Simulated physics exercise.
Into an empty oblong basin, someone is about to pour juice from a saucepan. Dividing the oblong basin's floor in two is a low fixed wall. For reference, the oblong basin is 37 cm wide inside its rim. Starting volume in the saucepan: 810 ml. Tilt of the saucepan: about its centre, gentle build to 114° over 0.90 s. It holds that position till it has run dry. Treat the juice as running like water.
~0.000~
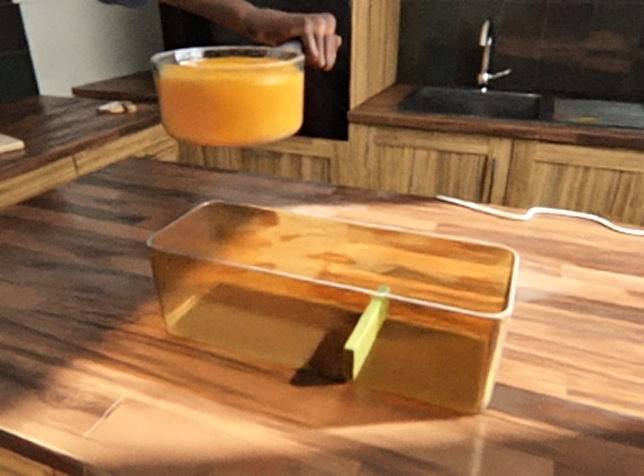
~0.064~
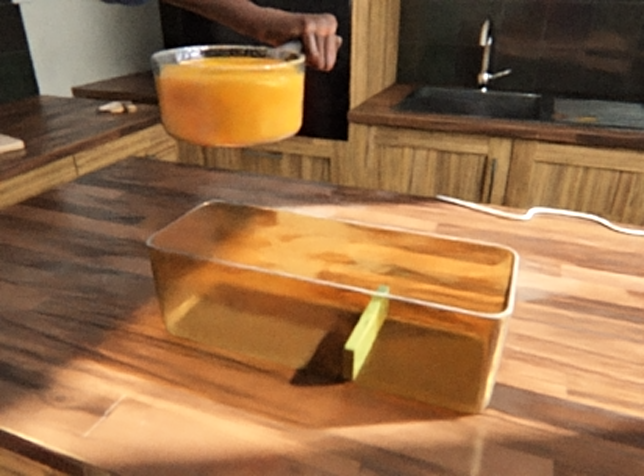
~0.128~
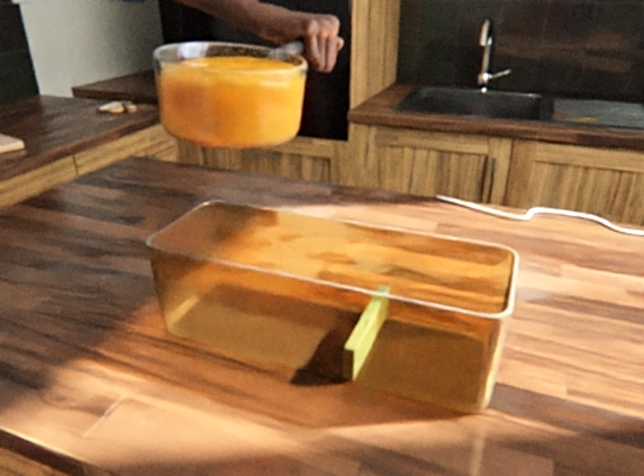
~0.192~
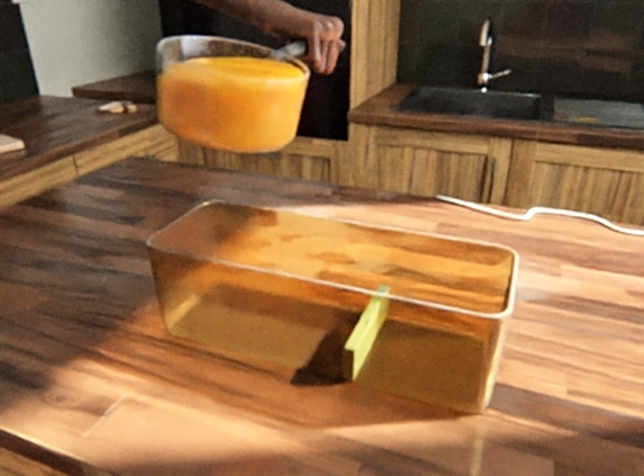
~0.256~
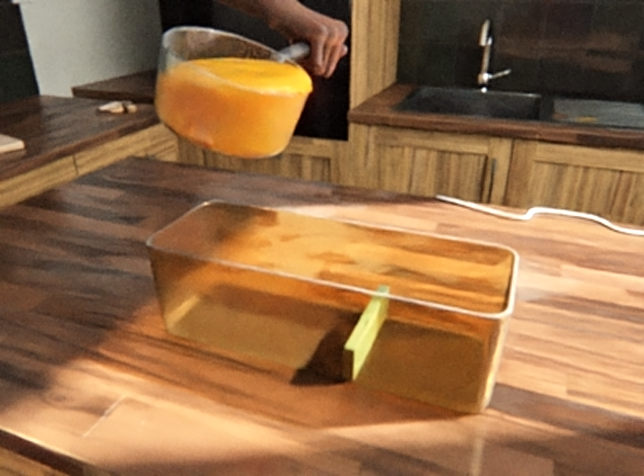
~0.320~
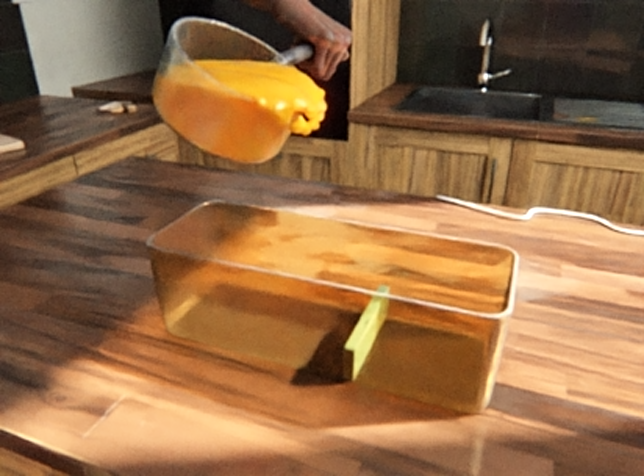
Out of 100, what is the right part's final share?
About 36 out of 100.
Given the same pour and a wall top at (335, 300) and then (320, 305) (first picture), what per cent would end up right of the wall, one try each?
Respectively close to 70 and 70 %.
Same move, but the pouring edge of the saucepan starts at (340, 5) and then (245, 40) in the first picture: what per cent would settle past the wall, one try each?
Try 1: Approx. 65 %; try 2: Approx. 15 %.
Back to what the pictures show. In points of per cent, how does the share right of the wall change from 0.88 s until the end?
A gain, roughly 1.
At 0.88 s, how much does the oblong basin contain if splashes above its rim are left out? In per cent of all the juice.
Roughly 92 %.
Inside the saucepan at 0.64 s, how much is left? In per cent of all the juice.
Remaining: Near 22 % of the total.
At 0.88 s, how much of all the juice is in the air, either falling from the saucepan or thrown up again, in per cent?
I'd say some 6 per cent is in the air.
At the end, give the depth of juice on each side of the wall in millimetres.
Left about 18 mm, right about 18 mm.
After 0.64 s the tilt is 93° and 22 per cent is still to pour, 17 is left of the wall and 24 right of it.
After 0.88 s the tilt is 114° and 2 per cent is still to pour, 57 is left of the wall and 35 right of it.
After 1.13 s the tilt is 114° and 0 per cent is still to pour, 61 is left of the wall and 36 right of it.
After 1.40 s the tilt is 114° and 0 per cent is still to pour, 61 is left of the wall and 36 right of it.
In the end 61 per cent lies left of the wall, 36 right of it and 2 outside.
